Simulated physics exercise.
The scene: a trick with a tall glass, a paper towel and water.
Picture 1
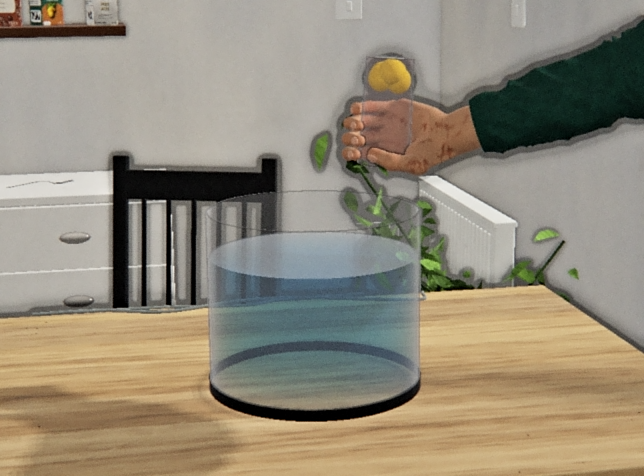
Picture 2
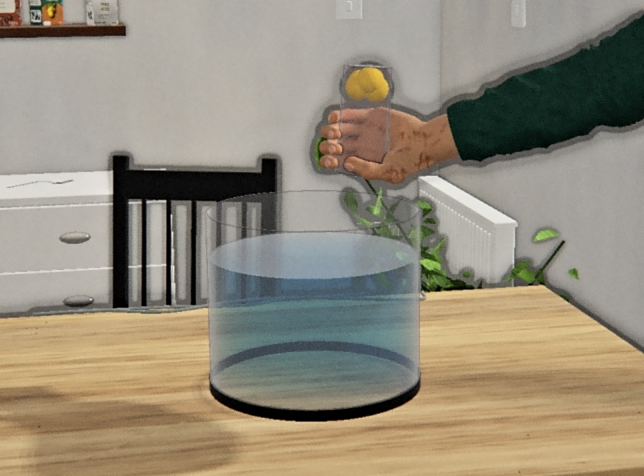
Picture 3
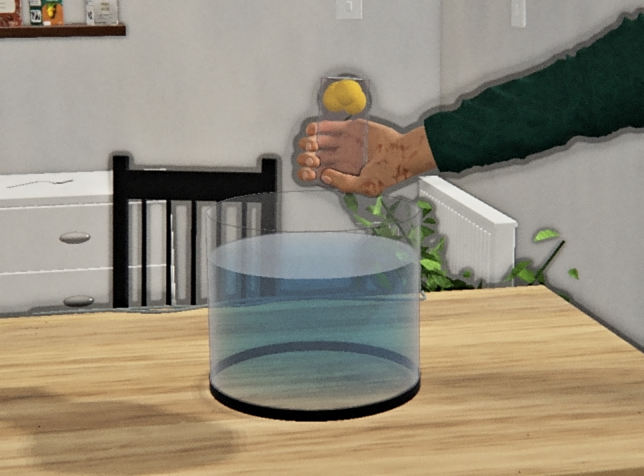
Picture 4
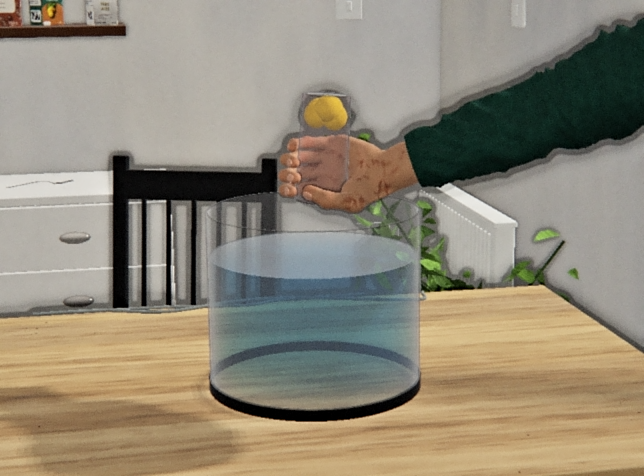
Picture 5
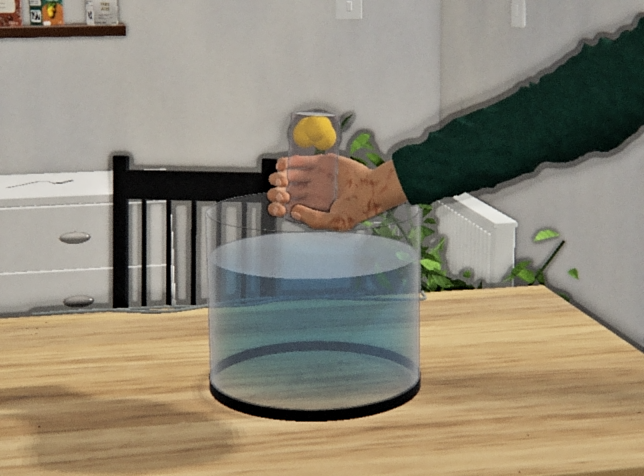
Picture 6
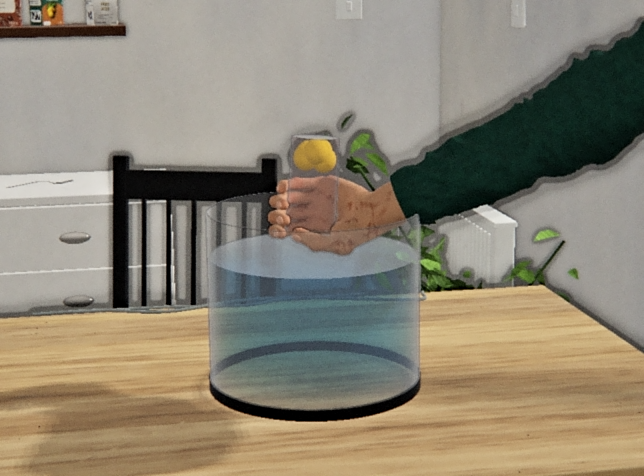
In the video, a hand in a dark green sleeve holds a clear glass with a yellow wad inside its upper end above a round basin of water, moves it left, and lowers it to just over the water.
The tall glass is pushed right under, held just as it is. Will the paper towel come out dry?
It remains untouched.
A moment on, the tall glass enters the water.
Further on, air is trapped inside and holds the level down.
When it is over, the tall glass is under, still full of air, and the paper towel is dry.
